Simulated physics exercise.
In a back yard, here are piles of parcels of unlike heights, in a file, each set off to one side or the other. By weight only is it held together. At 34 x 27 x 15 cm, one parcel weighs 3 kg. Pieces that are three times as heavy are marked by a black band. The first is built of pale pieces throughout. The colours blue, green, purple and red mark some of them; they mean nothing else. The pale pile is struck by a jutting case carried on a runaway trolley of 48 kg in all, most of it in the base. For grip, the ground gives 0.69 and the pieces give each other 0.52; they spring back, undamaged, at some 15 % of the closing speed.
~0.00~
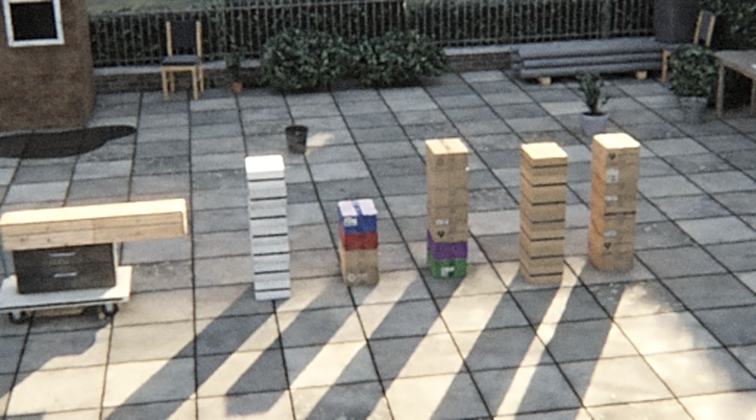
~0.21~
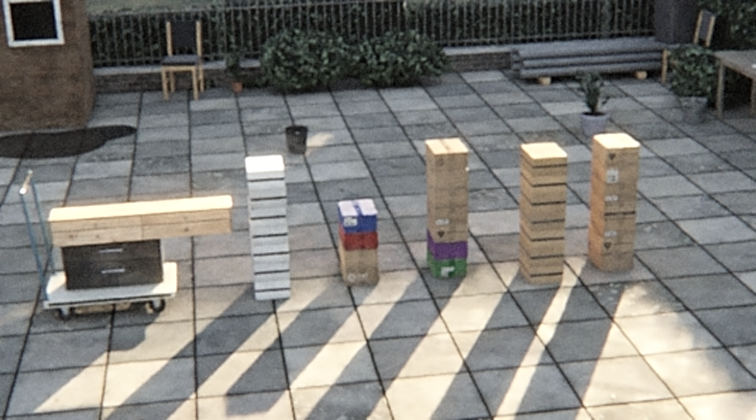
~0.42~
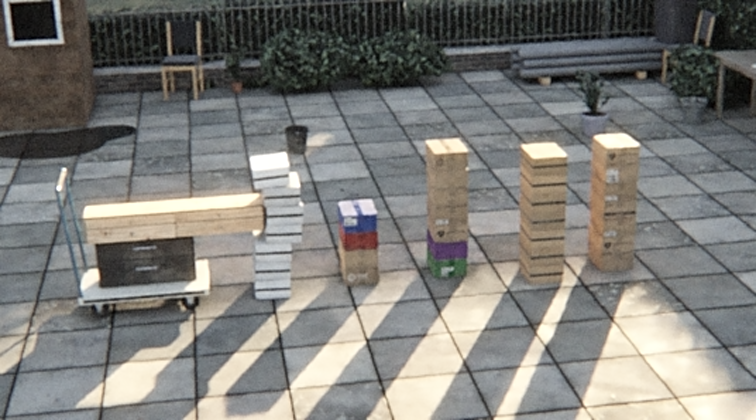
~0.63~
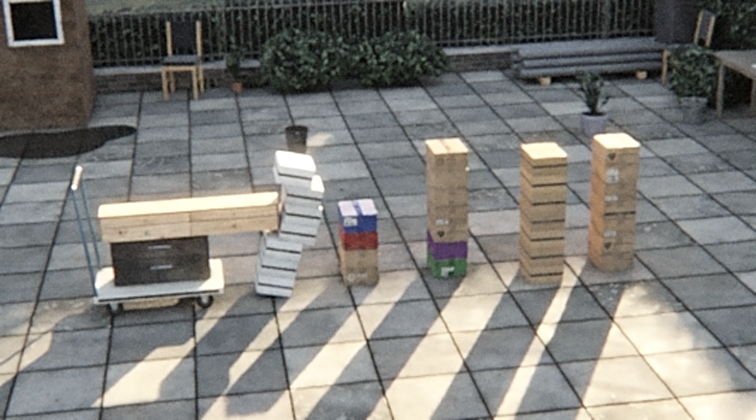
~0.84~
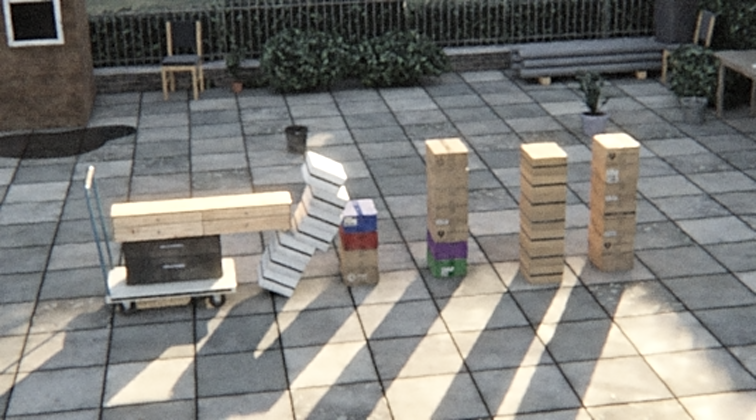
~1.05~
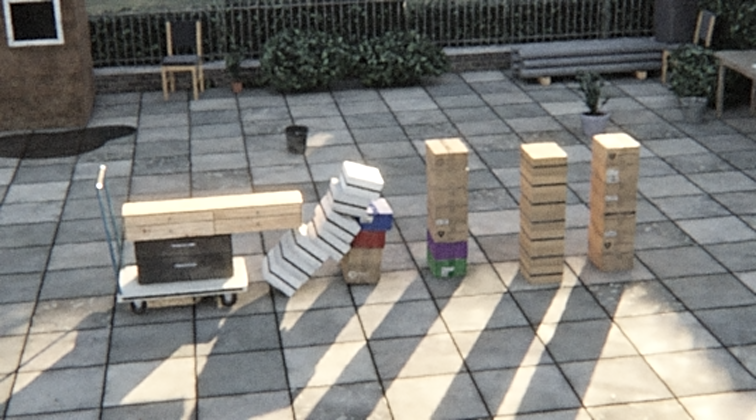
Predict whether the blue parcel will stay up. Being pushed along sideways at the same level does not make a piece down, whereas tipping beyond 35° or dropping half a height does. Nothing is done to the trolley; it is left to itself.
It won't.
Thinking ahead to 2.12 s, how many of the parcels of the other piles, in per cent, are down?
It's 10 percent at that point.
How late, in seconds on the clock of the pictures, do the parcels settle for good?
Roughly 4.0 s.
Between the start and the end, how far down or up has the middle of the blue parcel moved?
About 24 cm lower.
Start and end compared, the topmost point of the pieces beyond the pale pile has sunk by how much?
Lower by close to 0 cm.
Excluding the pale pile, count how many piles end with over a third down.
1.
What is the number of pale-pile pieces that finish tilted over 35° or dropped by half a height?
7.
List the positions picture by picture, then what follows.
In the first frame (each place is the centre of the face we see best), load (176, 220) 49 cm short; blue parcel (360, 224); red parcel (362, 241); purple parcel (452, 251); the others all in place.
The second frame shows load (224, 216) 14 cm short; blue parcel (360, 224).
The third frame shows load (257, 214) 11 cm in, top of the pale pile leaning 3°; blue parcel (360, 224); the others all in place.
The fourth frame shows load (271, 213) 22 cm in, top of the pale pile leaning 13°; blue parcel (360, 224); the others all in place.
The fifth frame shows load (284, 212) 31 cm in, top of the pale pile leaning 27°; blue parcel (360, 224); the others all in place.
The sixth frame shows load (295, 211) 39 cm in, top of the pale pile leaning 18°; blue parcel (376, 222) tilted 6°; red parcel (369, 240) tilted 6°; green parcel (451, 268); steepest lean 6°, the parcel at (364, 275); 4 have shifted.
By 1.34 s, 7 of the pale pile down; none of the 25 other parcels down, 4 disturbed; blue parcel tilted 24°; red parcel tilted 24°.
By 2.12 s, 7 of the pale pile down; 3 of the 25 other parcels down; blue parcel tilted 47°, 22 cm lower; red parcel tilted 48°, 22 cm lower.
When it is over (4.0 s), 7 of the pale pile down; 4 of the 25 other parcels down; blue parcel tilted 48°, 23 cm lower; red parcel tilted 48°, 22 cm lower; purple parcel tilted 33°. In pixels of the last frame, middles, blue parcel near (424, 238), red parcel near (415, 254).
